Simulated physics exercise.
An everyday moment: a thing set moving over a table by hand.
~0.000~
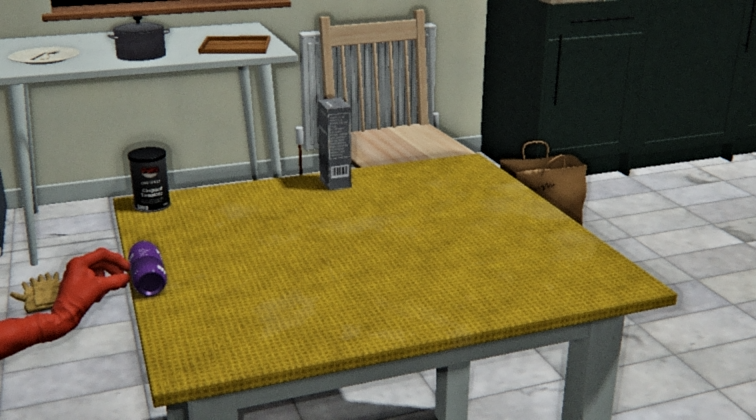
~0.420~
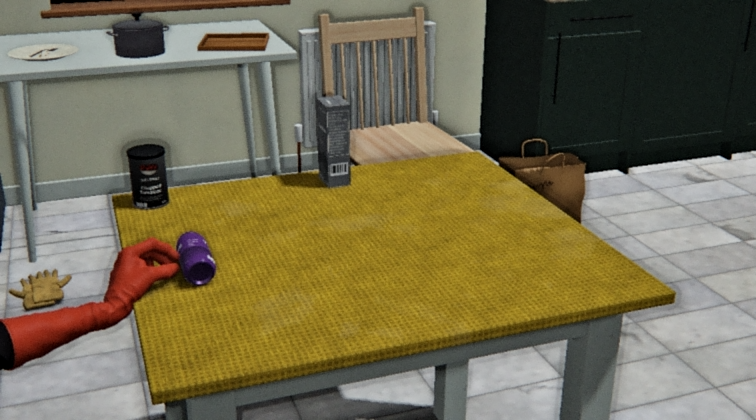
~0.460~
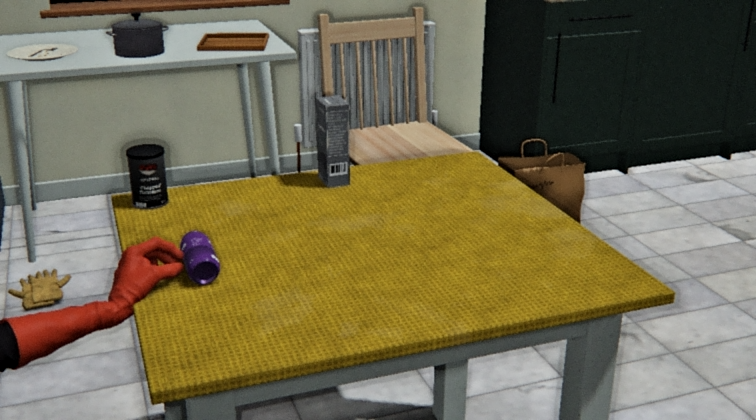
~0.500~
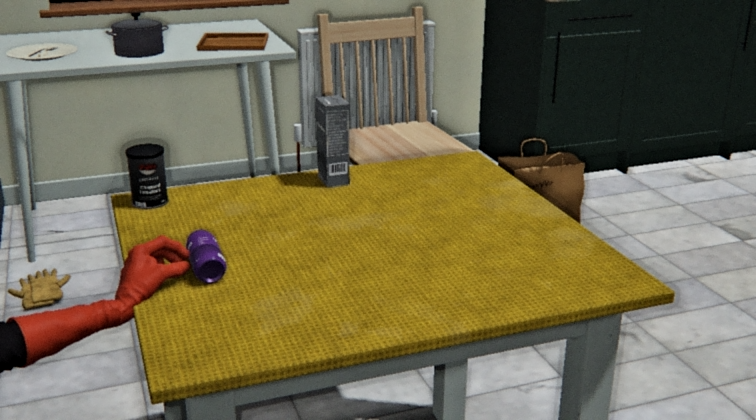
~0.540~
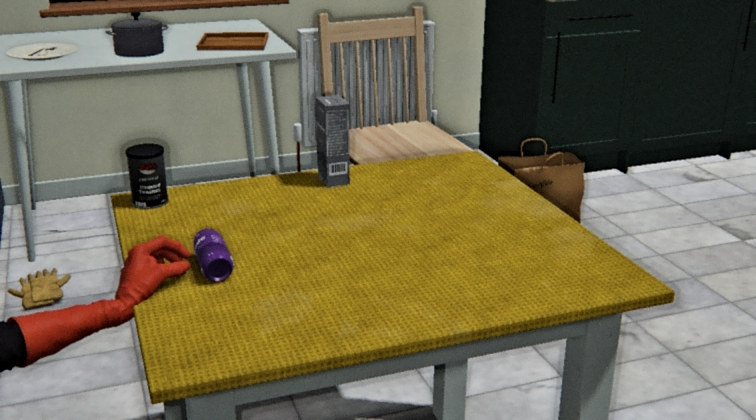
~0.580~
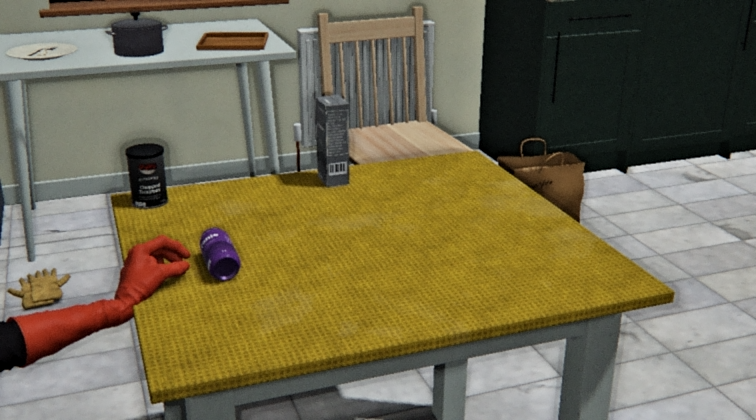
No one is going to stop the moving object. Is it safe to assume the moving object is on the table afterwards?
Yes, it stays on.
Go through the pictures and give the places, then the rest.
The first frame shows under the hand; purple can (147, 268).
The second frame shows under the hand; purple can (196, 258).
The third frame shows under the hand; purple can (200, 257).
The fourth frame shows purple can (206, 256).
The fifth frame shows purple can (213, 255).
The sixth frame shows purple can (219, 254) shifted a little.
After 0.68 s, purple can shifted about its own width near (235, 251).
After 0.98 s, purple can shifted well along near (273, 246).
After 1.28 s, purple can shifted well along near (294, 243).
In the end (1.9 s), moved from the start, purple can. At the end, from the last picture's camera, purple can near (301, 242).
